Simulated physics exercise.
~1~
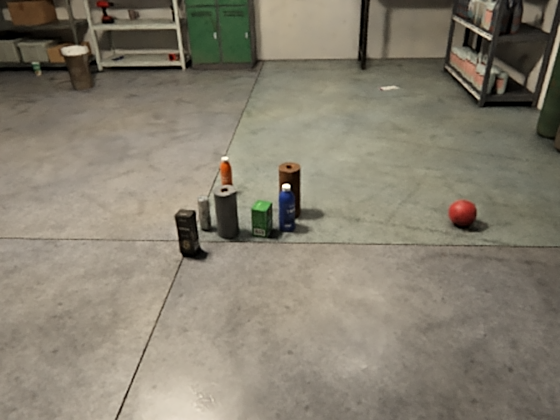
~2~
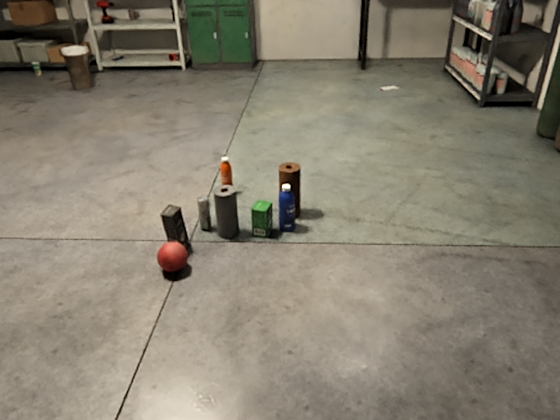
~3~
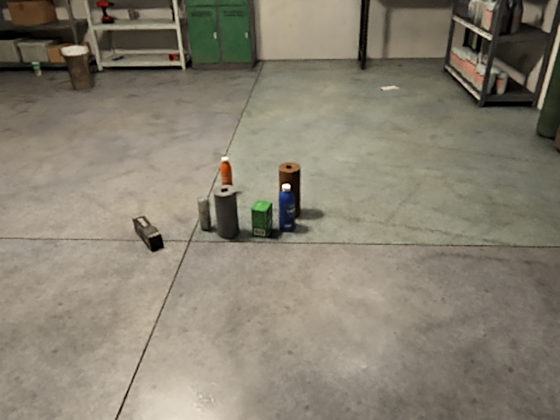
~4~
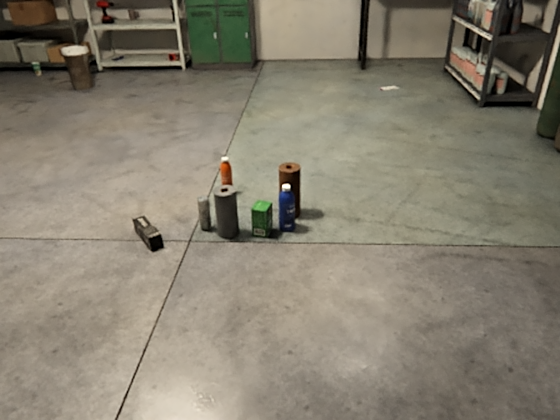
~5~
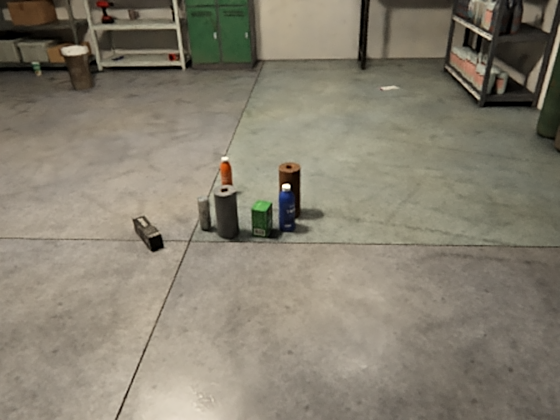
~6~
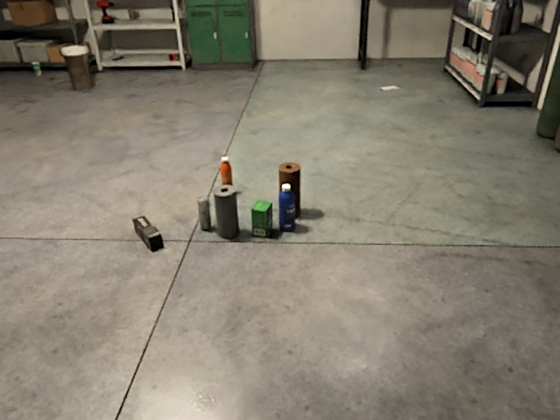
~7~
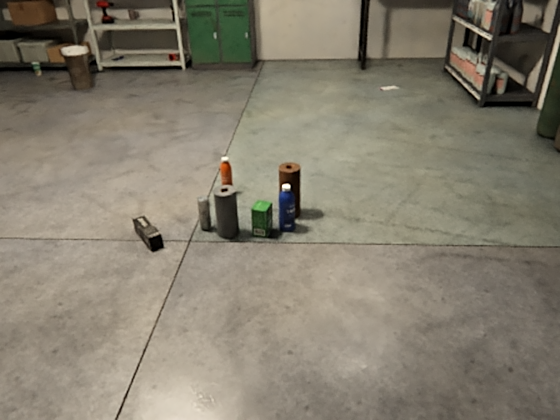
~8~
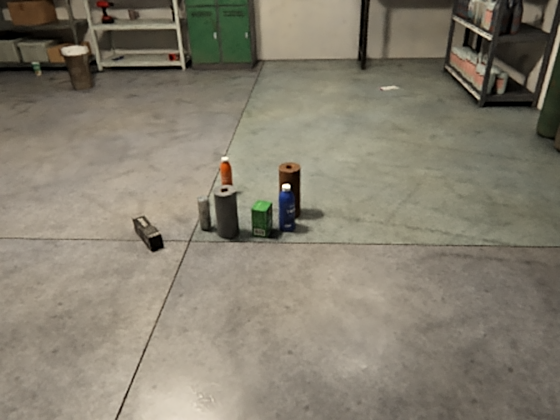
To begin with, a red ball is to the right of a small cluster of items standing on a concrete floor, among them a black carton, a blue bottle, a green carton, an orange bottle and a brown roll. The ball rolls left across the floor and reaches the black carton at the cluster's left edge, which shifts left and leans. The ball then passes out of view as the black carton topples onto its side, a little farther left. The carton lies still there, while the other six items remain standing in their places.
